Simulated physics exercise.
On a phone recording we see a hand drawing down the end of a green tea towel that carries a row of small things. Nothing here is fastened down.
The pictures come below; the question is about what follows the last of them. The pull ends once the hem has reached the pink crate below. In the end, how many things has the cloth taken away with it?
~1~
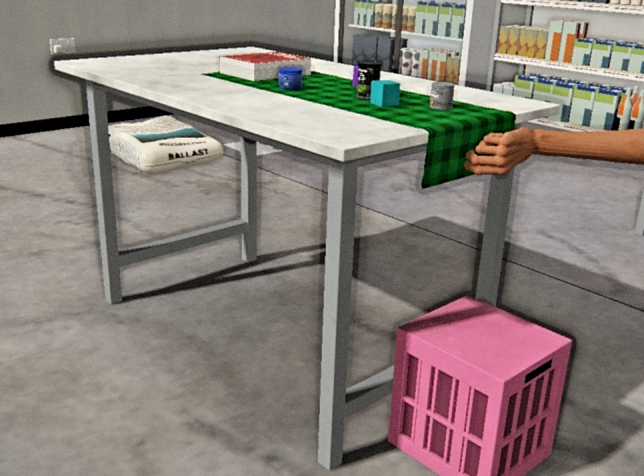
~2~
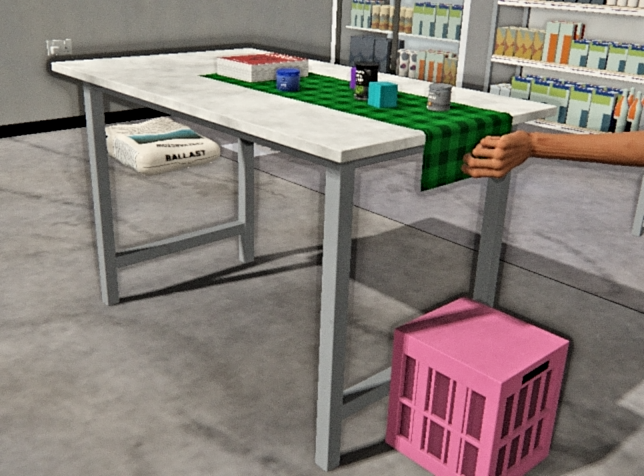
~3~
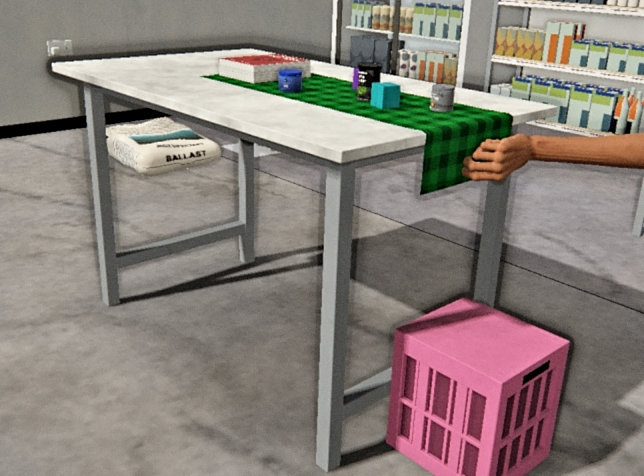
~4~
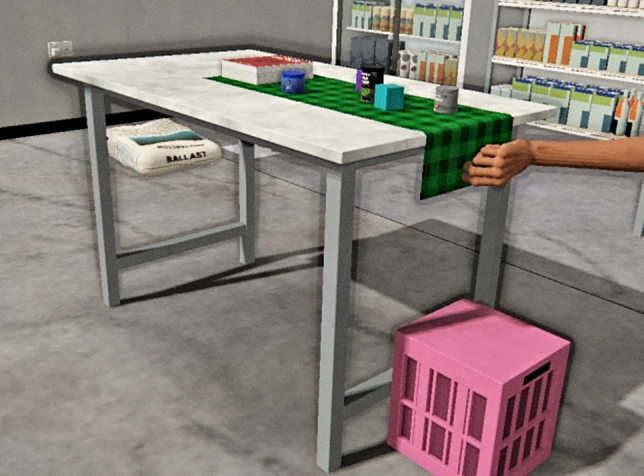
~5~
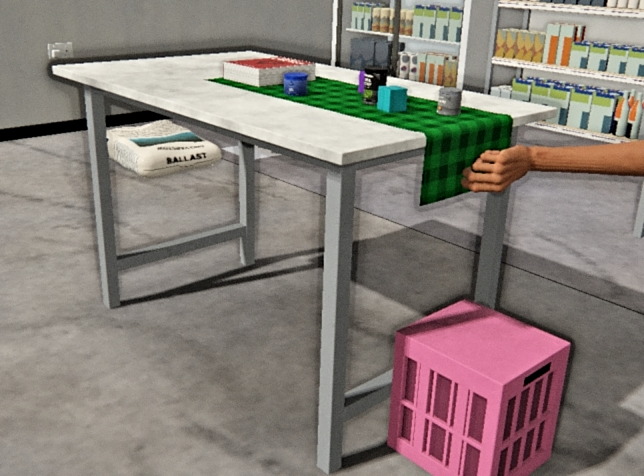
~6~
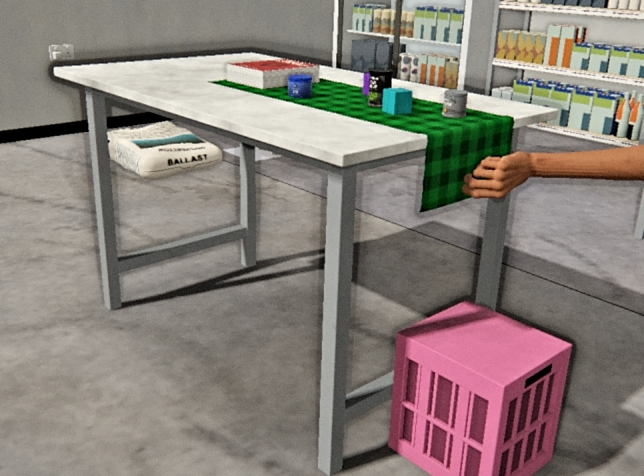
The count that falls away is going to be three.
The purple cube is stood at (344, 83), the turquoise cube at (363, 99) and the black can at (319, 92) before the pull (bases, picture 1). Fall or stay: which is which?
The purple cube ends up on top still, the turquoise cube ends up off the top, the black can ends up on top still.
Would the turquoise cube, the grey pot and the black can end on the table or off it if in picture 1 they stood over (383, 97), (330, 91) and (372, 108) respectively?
As for the turquoise cube, it leaves the top; the grey pot, it holds its spot; the black can, it leaves the top.
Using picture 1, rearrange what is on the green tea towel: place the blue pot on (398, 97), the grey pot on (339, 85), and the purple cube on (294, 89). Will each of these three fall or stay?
The blue pot drops off; the grey pot holds on; the purple cube survives.
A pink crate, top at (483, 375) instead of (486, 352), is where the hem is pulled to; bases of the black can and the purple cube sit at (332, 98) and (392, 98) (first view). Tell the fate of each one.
The black can is lost, the purple cube is lost.
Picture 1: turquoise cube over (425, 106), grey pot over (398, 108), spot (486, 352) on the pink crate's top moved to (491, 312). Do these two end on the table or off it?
The turquoise cube does not stay aboard, and the grey pot does not stay aboard.
Early on, hem near (462, 246); grey pot gone.
Midway, hem near (459, 286); grey pot and turquoise cube gone.
Near the end, hem on the crate; grey pot, turquoise cube and black can gone.
Finally, hem on the crate; grey pot, turquoise cube and black can gone. It carries off three.
